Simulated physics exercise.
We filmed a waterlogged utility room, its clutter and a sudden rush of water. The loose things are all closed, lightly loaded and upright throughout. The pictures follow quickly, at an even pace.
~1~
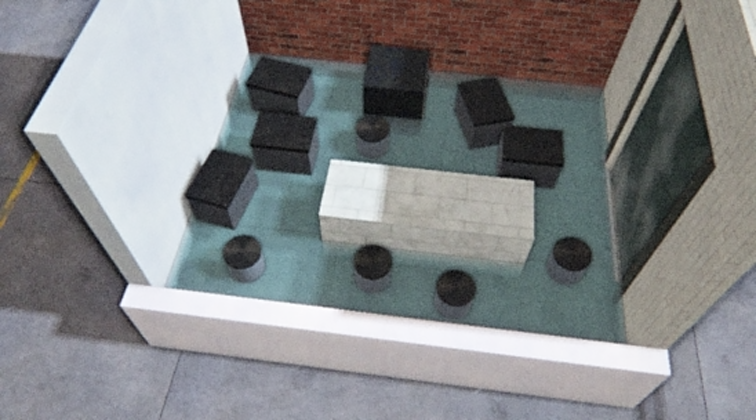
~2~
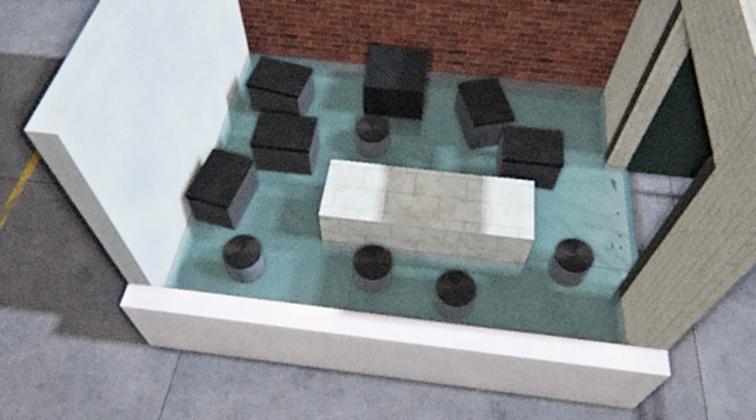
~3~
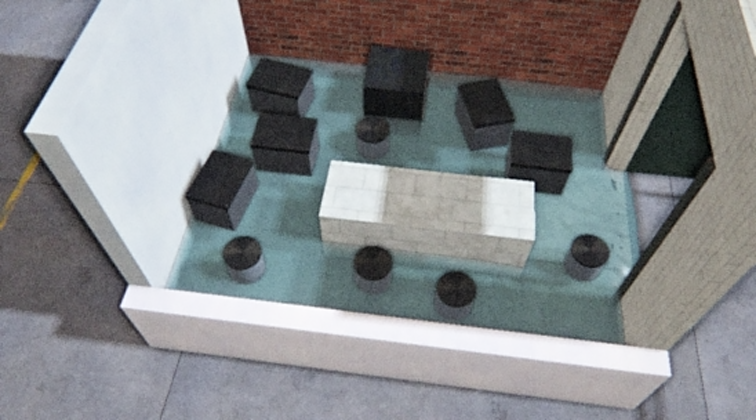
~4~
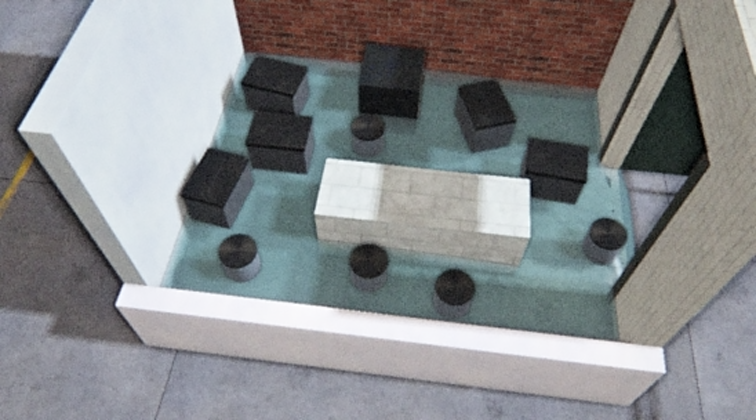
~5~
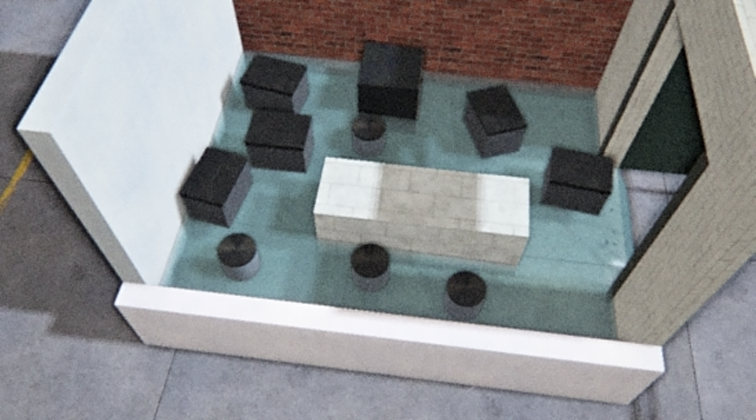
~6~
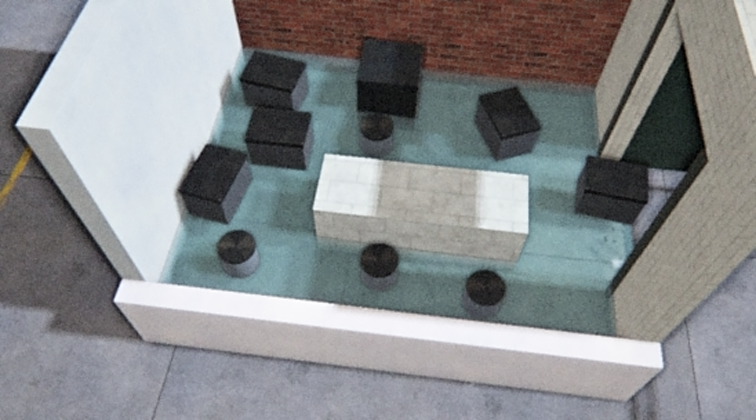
In a flooded utility room, a dark panel on the right gives way to an opening, then a nearby box and round container drift right, the container leaving view, while other dark boxes and containers shift slightly rightward.
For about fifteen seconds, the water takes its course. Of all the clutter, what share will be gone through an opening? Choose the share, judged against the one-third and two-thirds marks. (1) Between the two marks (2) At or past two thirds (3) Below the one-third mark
At or past two thirds (2).
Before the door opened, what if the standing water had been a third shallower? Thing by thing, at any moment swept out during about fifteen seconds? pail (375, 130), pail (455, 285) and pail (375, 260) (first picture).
Taking them in order: Leaves the room; leaves the room; leaves the room.
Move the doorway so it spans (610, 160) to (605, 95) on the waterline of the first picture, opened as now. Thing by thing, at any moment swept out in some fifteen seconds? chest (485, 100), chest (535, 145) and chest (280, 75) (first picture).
Each object, in the order asked: Flushed / flushed / not flushed.
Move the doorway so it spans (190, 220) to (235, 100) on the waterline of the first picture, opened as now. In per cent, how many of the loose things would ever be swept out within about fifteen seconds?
Roughly 90 in a hundred.
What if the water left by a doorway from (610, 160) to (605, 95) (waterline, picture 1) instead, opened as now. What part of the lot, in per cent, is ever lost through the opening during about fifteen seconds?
That would be near 50 per cent of the things.
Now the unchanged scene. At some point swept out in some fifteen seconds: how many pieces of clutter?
Result - 7.
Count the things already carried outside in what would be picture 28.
The number comes out at 6.
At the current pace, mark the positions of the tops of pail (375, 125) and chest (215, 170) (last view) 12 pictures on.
(624, 174) and (242, 189), about.
A moment on, 2 of 10 are out; 8 afloat.
Next, 5 of 10 are out; 5 afloat.
Later, 6 of 10 are out; 4 afloat.
In the end, 7 of 10 are out; 3 afloat.
